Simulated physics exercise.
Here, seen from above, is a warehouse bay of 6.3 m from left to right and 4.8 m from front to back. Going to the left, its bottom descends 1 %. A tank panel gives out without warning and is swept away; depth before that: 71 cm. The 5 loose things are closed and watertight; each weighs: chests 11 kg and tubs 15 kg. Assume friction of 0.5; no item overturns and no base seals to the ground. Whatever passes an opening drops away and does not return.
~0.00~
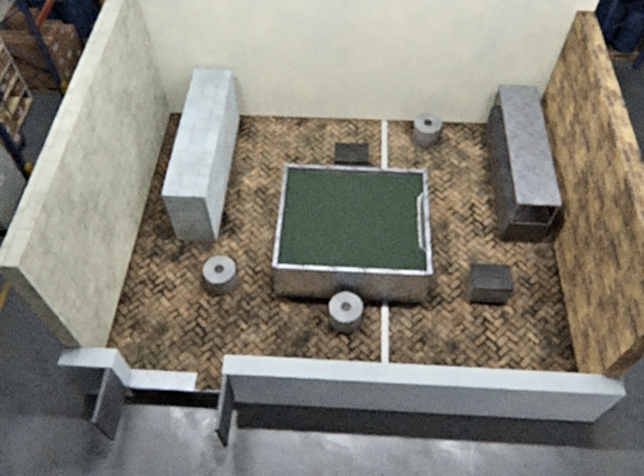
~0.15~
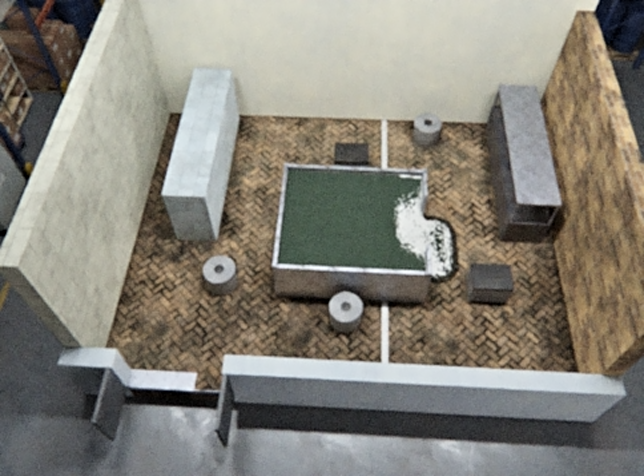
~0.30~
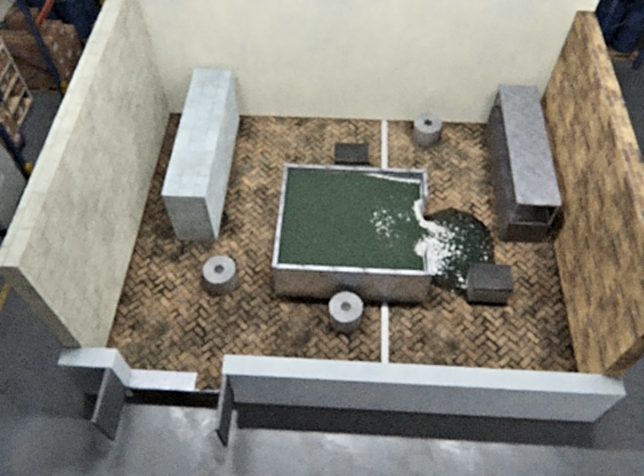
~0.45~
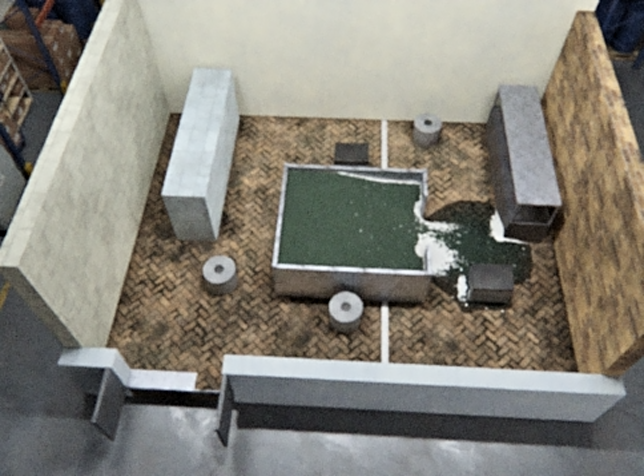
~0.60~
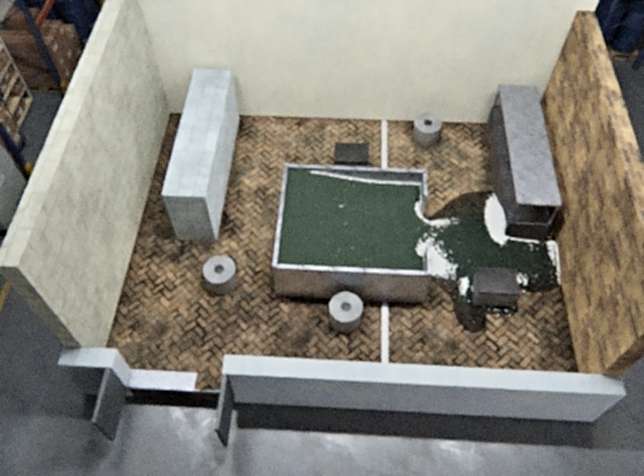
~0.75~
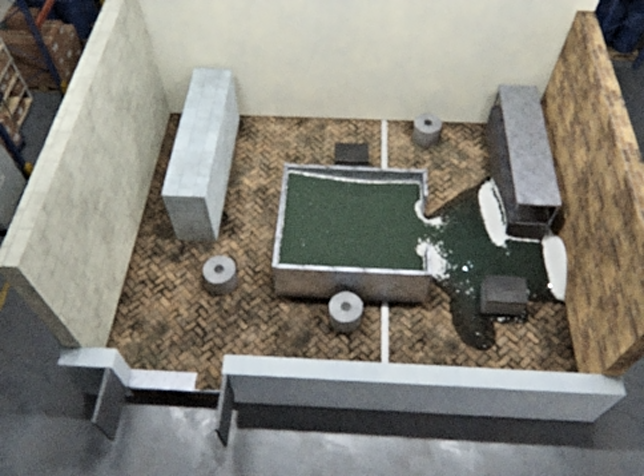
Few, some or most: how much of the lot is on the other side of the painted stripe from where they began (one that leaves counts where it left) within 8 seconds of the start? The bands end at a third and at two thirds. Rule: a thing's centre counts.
Looks like one-third to two-thirds of them.
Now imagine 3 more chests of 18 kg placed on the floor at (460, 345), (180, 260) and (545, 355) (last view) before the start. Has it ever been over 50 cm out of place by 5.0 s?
In order: Greater, smaller and greater.
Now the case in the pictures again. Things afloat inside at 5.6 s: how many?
At that instant the tally stands at 2.
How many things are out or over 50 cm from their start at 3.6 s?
Count then: 3.
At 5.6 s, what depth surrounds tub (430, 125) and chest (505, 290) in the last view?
Around 5 cm and 11 cm.
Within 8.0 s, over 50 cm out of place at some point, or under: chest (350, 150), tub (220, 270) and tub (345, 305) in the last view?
In that order: Exceeds it, then does not reach it, then exceeds it.
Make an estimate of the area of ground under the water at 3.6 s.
I'd put it close to 20 m2.
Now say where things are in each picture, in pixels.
A chest at (493, 276), on the bottom; a tub at (346, 307), on the bottom; 3.4 m2 under water; 0 of 5 have shifted, in the first picture.
A chest at (493, 276), on the bottom; a tub at (346, 307), on the bottom; water covers 3.9 m2; 0 of 5 have shifted, in the second picture.
A chest at (493, 276) rests on the ground; a tub at (346, 307) rests on the ground; water covers 4.7 m2; 0 of 5 have shifted, in the third picture.
A chest at (493, 276) rests on the ground; a tub at (346, 307) rests on the ground; water covers 5.3 m2; 0 of 5 have shifted, in the fourth picture.
A chest at (498, 280), on the bottom, 9 cm from its start; a tub at (346, 307), on the bottom; water covers 6.0 m2; 1 of 5 have shifted, in the fifth picture.
A chest at (507, 289), on the bottom, 26 cm from its start; a tub at (346, 307) rests on the ground; 6.6 m2 under water; 1 of 5 have shifted, in the sixth picture.
After 1.6 s 0 of 5 are over the mark; 1 afloat.
After 3.6 s 2 of 5 are over the mark; 1 afloat.
After 5.6 s 2 of 5 are over the mark; 2 afloat.
After 8.0 s 2 of 5 are over the mark; 2 afloat.
